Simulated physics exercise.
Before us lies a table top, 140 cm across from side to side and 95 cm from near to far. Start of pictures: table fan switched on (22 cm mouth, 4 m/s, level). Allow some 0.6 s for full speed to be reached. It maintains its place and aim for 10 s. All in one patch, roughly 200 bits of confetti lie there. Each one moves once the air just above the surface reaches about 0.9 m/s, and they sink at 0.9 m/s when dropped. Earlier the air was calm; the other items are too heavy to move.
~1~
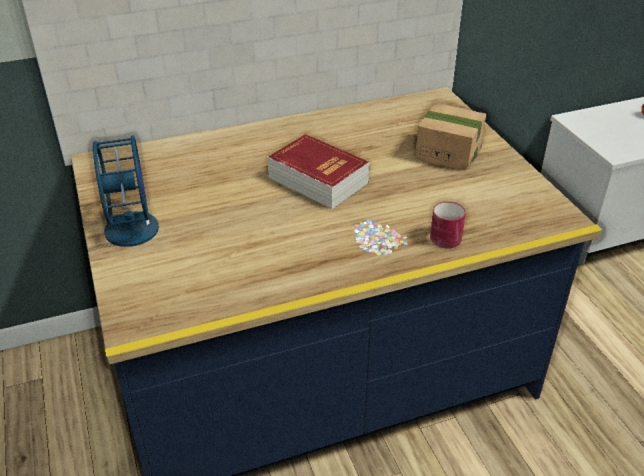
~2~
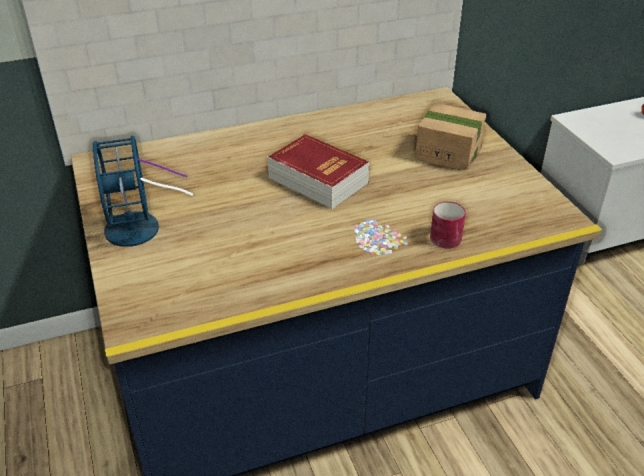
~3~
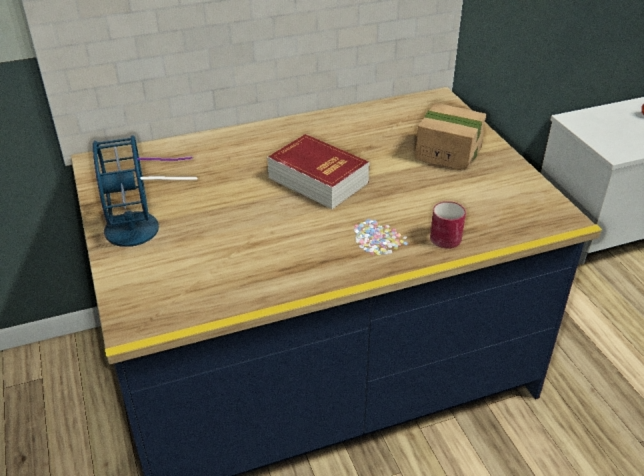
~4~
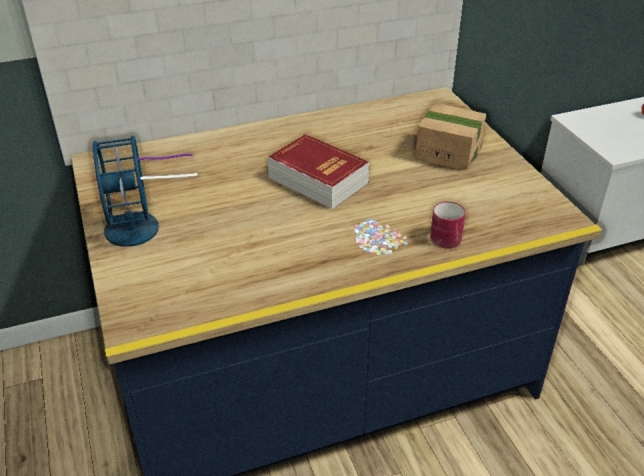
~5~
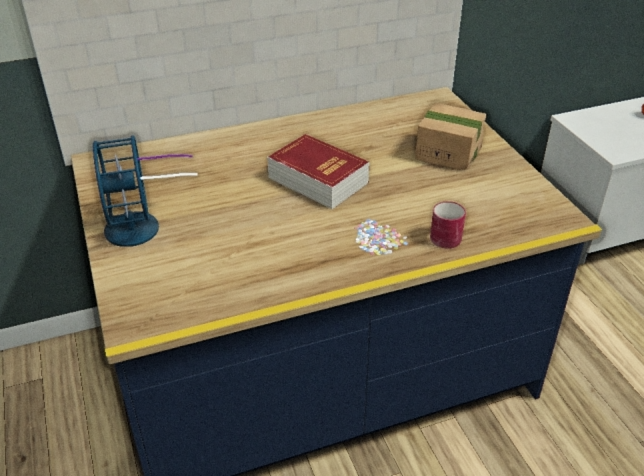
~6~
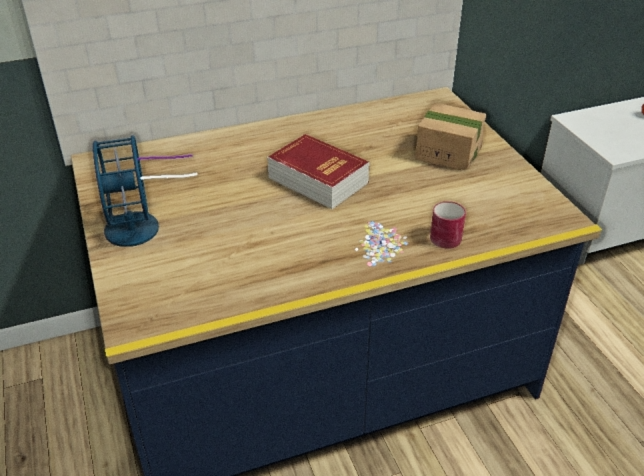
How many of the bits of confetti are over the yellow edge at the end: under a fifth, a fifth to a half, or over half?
I expect the share ending over that edge to be the majority of them.
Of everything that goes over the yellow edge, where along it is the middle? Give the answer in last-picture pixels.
I'd put my finger close to (435, 273).
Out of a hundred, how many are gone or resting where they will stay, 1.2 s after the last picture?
The share is roughly 90 %.
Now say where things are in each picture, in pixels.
In the first picture, the middle of the bits of confetti is near (376, 238), none has stirred yet and the mouth of the table fan is at (122, 181).
In the second picture, the middle of the bits of confetti is near (376, 237), none has stirred yet and the yellow edge is centred on (379, 287).
In the third picture, the middle of the bits of confetti is near (376, 237), none has stirred yet, the top of a mug is at (450, 211) and the top of a book is at (318, 159).
In the fourth picture, the middle of the bits of confetti is near (376, 237) and none has stirred yet.
In the fifth picture, the middle of the bits of confetti is near (376, 237) and none has stirred yet.
In the sixth picture, the middle of the bits of confetti is near (379, 241), the farthest in sight from the table fan is at (405, 243) and about 40 % have left their places.
Then, 1.2 s after the last picture, 83 % are over the yellow edge; 86 % have settled or left.
Then, 2.4 s after the last picture, 84 % are over the yellow edge; 89 % have settled or left.
Then, 4.7 s after the last picture, 84 % are over the yellow edge; 90 % have settled or left.
Then, 9.2 s after the last picture, at the end, 84 % are over the yellow edge.
